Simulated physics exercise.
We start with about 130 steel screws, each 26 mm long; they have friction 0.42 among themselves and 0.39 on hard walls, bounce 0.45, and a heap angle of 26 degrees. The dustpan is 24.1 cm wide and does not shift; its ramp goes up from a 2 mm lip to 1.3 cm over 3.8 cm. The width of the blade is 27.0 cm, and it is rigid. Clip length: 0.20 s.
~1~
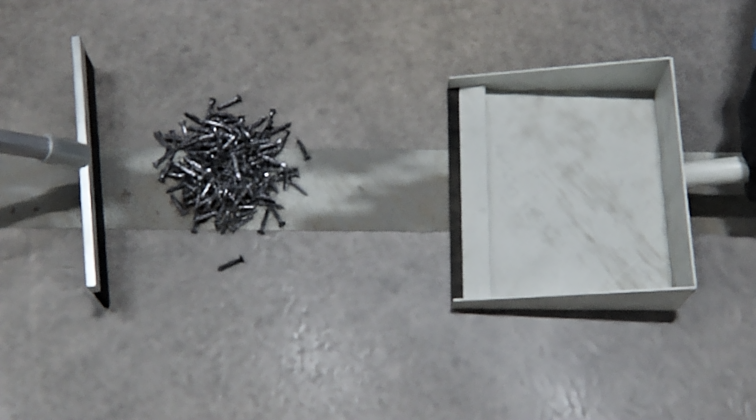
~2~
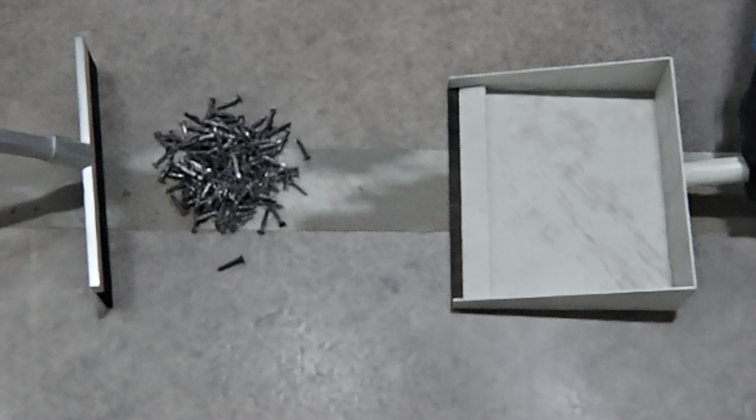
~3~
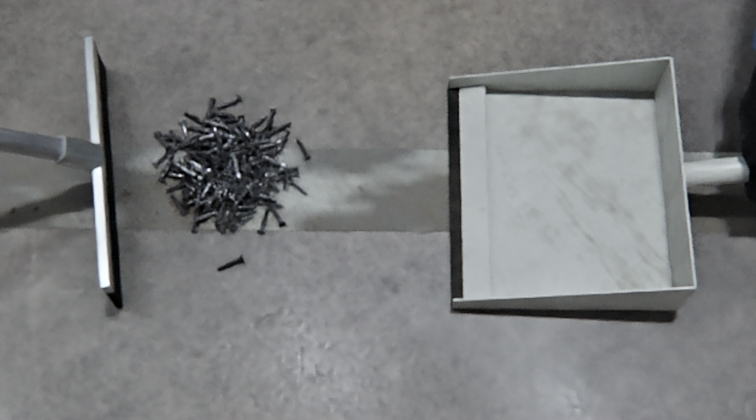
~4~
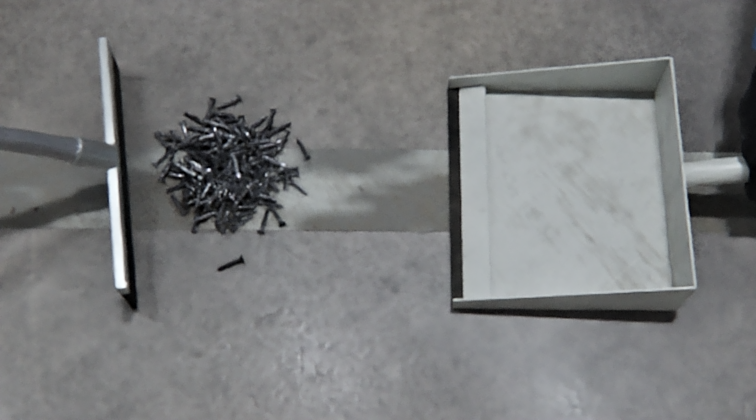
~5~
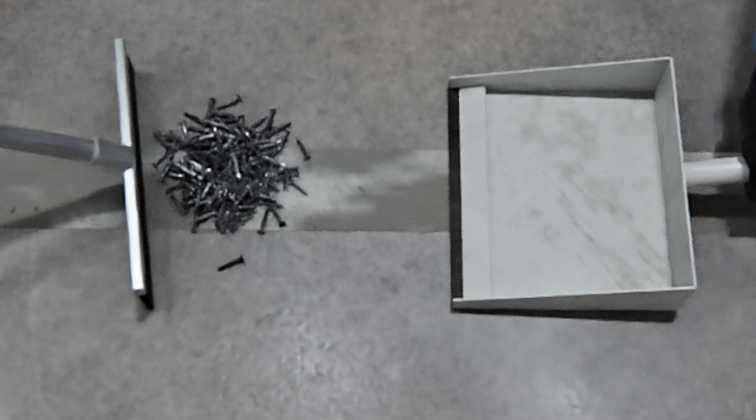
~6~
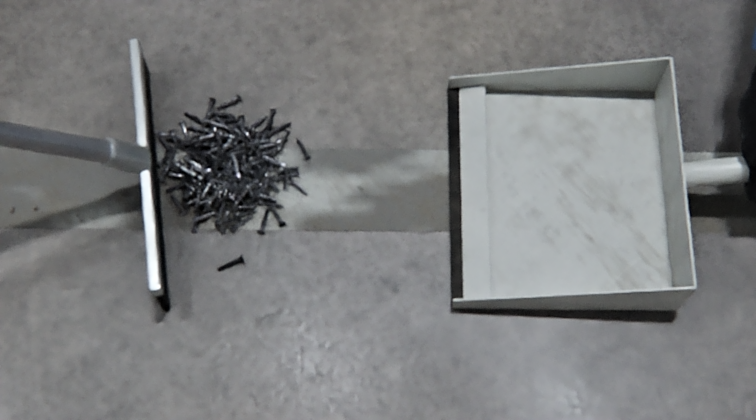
A mottled grey floor crossed by a smoother, slightly shiny band is seen from directly above. A heap of dark metallic screws sits left of centre with one loose screw below it, between an upright white-edged blade on a grey handle at left and a pale, open dustpan at right. The blade slides slowly rightward to the heap's left edge, while screws, dustpan and camera stay still.
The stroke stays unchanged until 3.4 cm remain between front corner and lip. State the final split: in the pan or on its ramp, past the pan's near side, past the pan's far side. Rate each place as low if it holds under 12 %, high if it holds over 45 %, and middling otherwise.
In the pan or on its ramp - low; past the pan's near side - low; past the pan's far side - low.
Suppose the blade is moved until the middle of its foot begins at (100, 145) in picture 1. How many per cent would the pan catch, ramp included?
10 %.
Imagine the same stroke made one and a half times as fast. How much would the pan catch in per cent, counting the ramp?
Roughly 5 in a hundred.
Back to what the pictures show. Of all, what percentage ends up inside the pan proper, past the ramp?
Estimate: Near 0 per cent of all.
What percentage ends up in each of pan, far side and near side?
The pan ends at 5 per cent, the near side at 0 per cent and the far side at 5 per cent.
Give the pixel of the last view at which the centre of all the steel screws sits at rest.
Near (421, 167).
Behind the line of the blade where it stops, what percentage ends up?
Close to 0 percent.
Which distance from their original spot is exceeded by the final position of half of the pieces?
Around 20 centimetres.
Then, 0.30 s after the last picture, middle of the blade 18 cm from the lip; 0 % over the lip, far side 0 %, near side 0 %.
Then, 0.50 s after the last picture, middle of the blade 10 cm from the lip; 0 % over the lip, far side 5 %, near side 0 %.
Then, 0.81 s after the last picture, middle of the blade 6 cm from the lip; 5 % over the lip, far side 5 %, near side 0 %.
In the end, pan 5 %, near side 0 %, far side 5 %, in front of the lip or behind the blade 85 %.
